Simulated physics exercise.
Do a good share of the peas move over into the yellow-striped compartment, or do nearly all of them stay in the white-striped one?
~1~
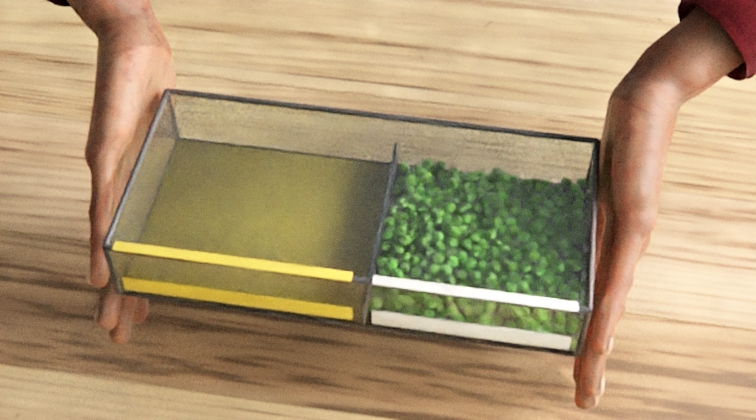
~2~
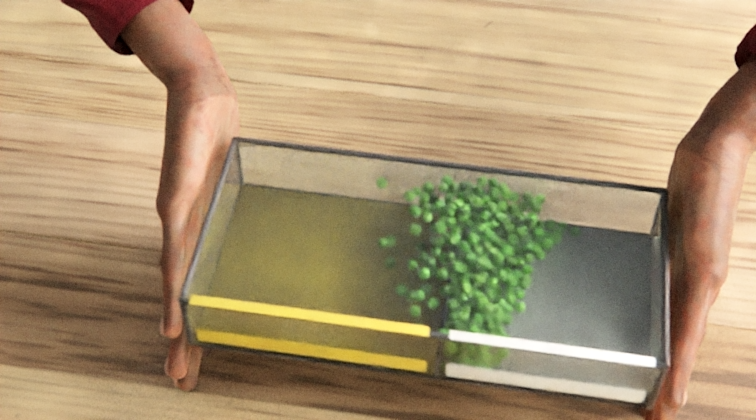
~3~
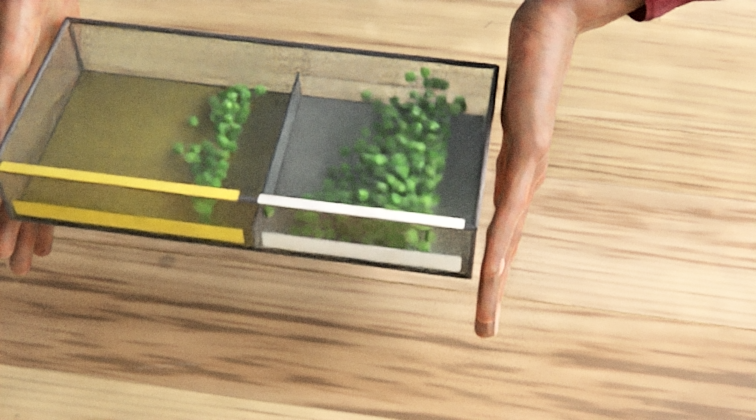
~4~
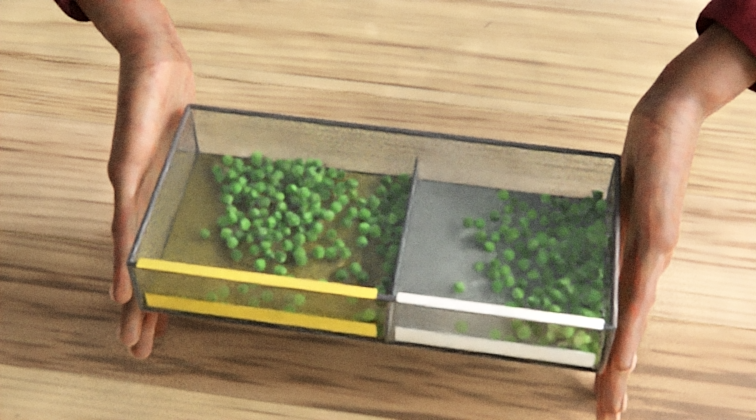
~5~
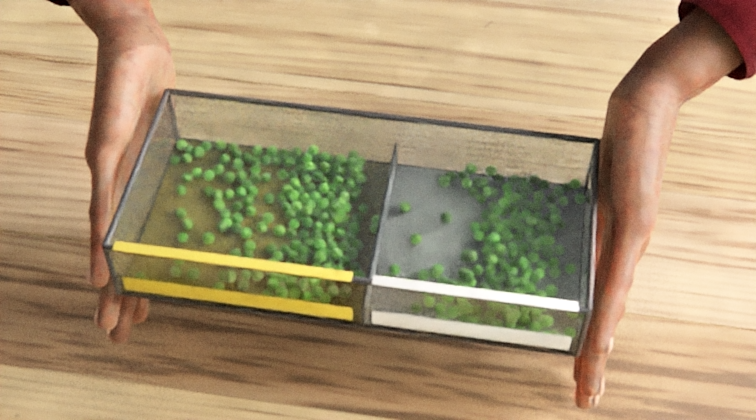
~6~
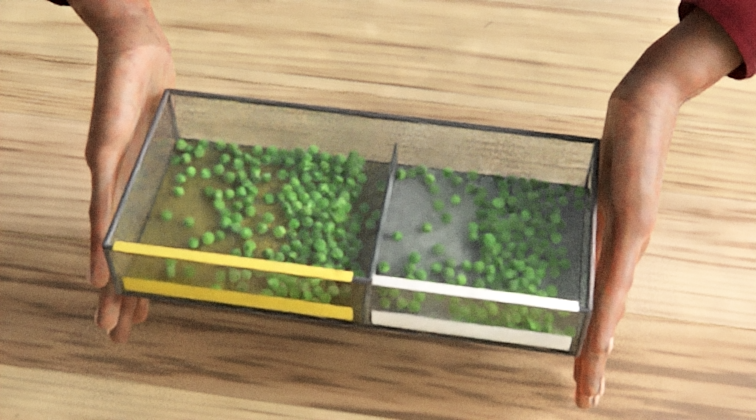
A good share of the peas move over into the yellow-striped compartment. Plenty also remain in the white-striped one, so both sides end up well supplied.
Wooden tabletop, two hands shaking a clear divided box, green peas scattering from the white-striped side and settling across both compartments.
